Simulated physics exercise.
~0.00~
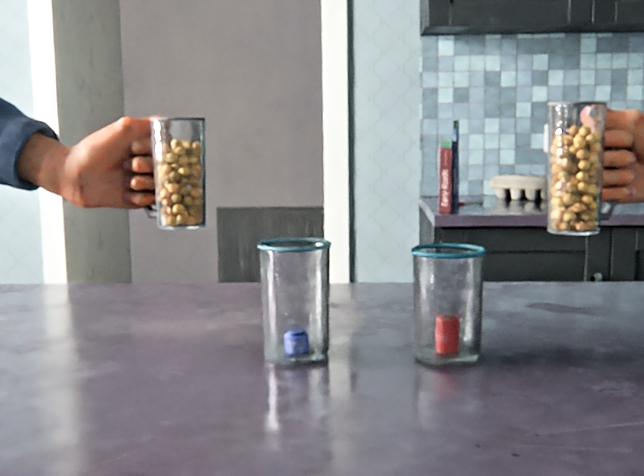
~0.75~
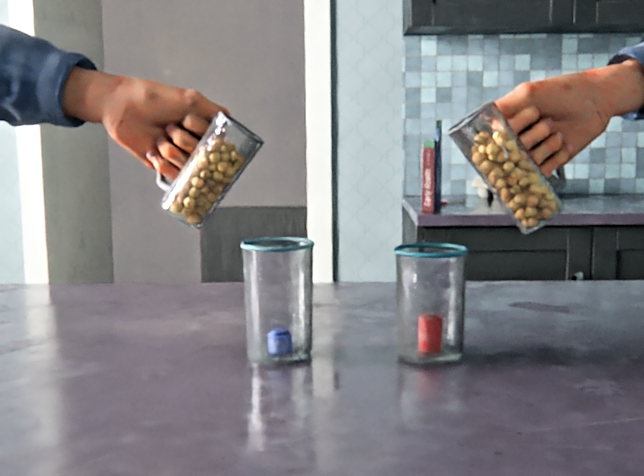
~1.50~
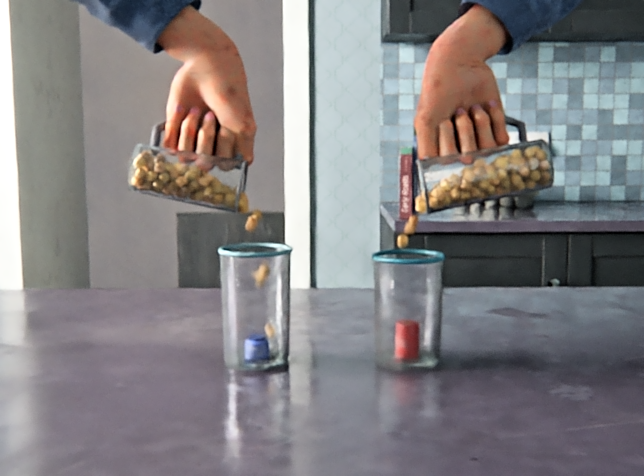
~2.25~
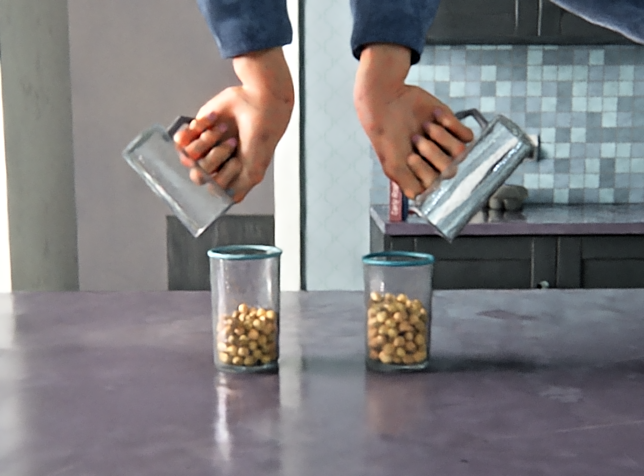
At first, two hands hold clear mugs of small, round, tan pieces above a dark tabletop, where two clear glasses with blue rims stand, a blue object in the left one and a red object in the right. The hands move inward and tilt the mugs over the glasses as the view shifts slightly right. With the mugs on their sides, the first pieces tumble into both glasses. The hands then tip the mugs further until they are empty. In the end, the pieces fill a good part of each glass, and both coloured objects are hidden beneath them.
